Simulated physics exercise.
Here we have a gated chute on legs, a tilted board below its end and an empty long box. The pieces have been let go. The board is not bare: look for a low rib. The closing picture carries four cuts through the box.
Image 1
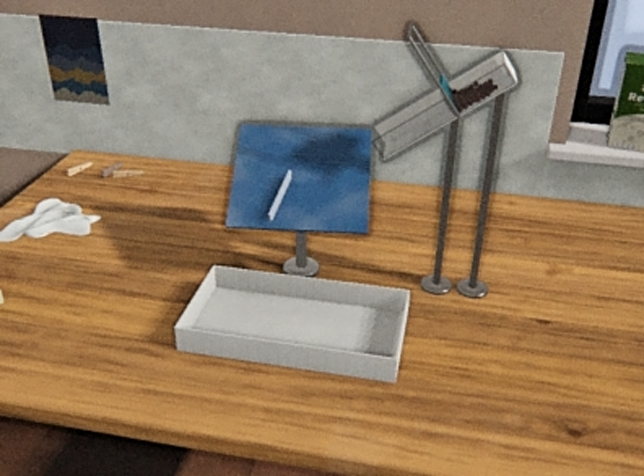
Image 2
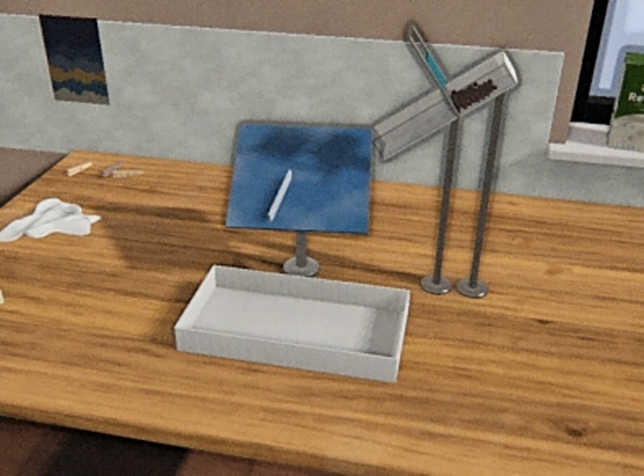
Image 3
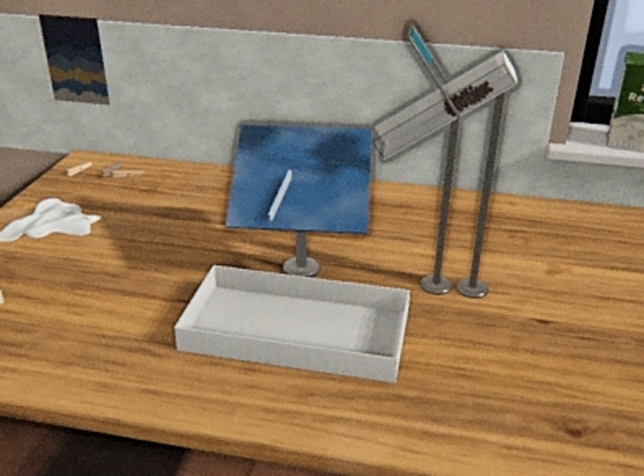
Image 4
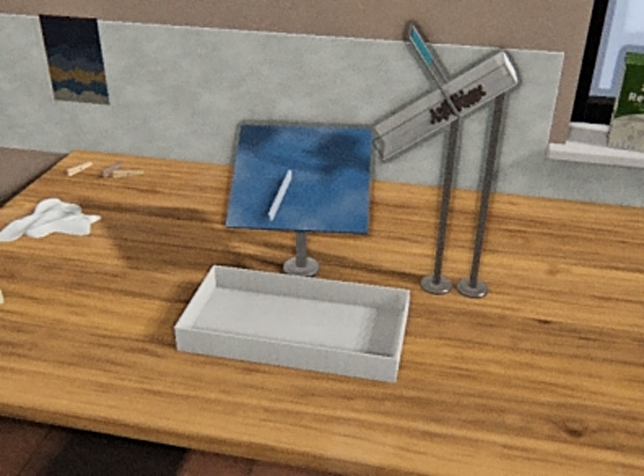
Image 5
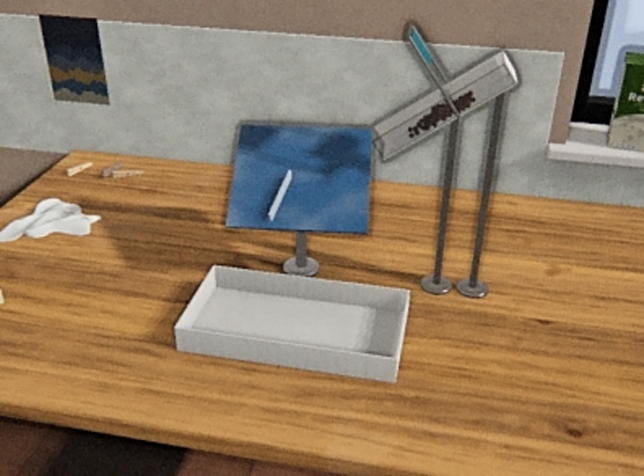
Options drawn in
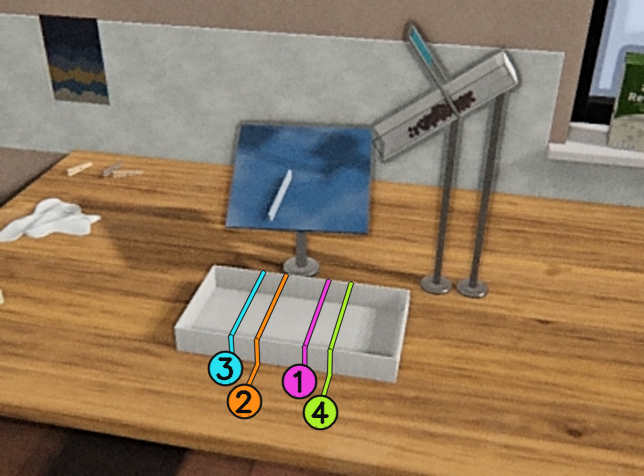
A clear chute on thin metal legs stood above a tilted blue board and an empty white box, and a clump of small dark pieces slid down the chute to the left, spreading out.
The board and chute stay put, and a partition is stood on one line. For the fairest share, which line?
It is 2.
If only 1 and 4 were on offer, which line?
It is 1.
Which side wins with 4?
The left side.
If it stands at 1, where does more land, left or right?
The left side.
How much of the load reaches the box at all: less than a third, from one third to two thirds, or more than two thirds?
More than two thirds.
On the marked copy, line 1 crosses the front rim at (305, 346); line 2 crosses the front rim at (256, 339); line 3 crosses the front rim at (231, 335); line 4 crosses the front rim at (330, 349).
If 1 is chosen, of what is caught, most on the left of the divider, about a quarter on the right.
If 2 is chosen, of what is caught, about half on the left of the divider, about half on the right.
If 3 is chosen, of what is caught, a small part on the left of the divider, most on the right.
If 4 is chosen, of what is caught, nearly all on the left of the divider, a small part on the right.
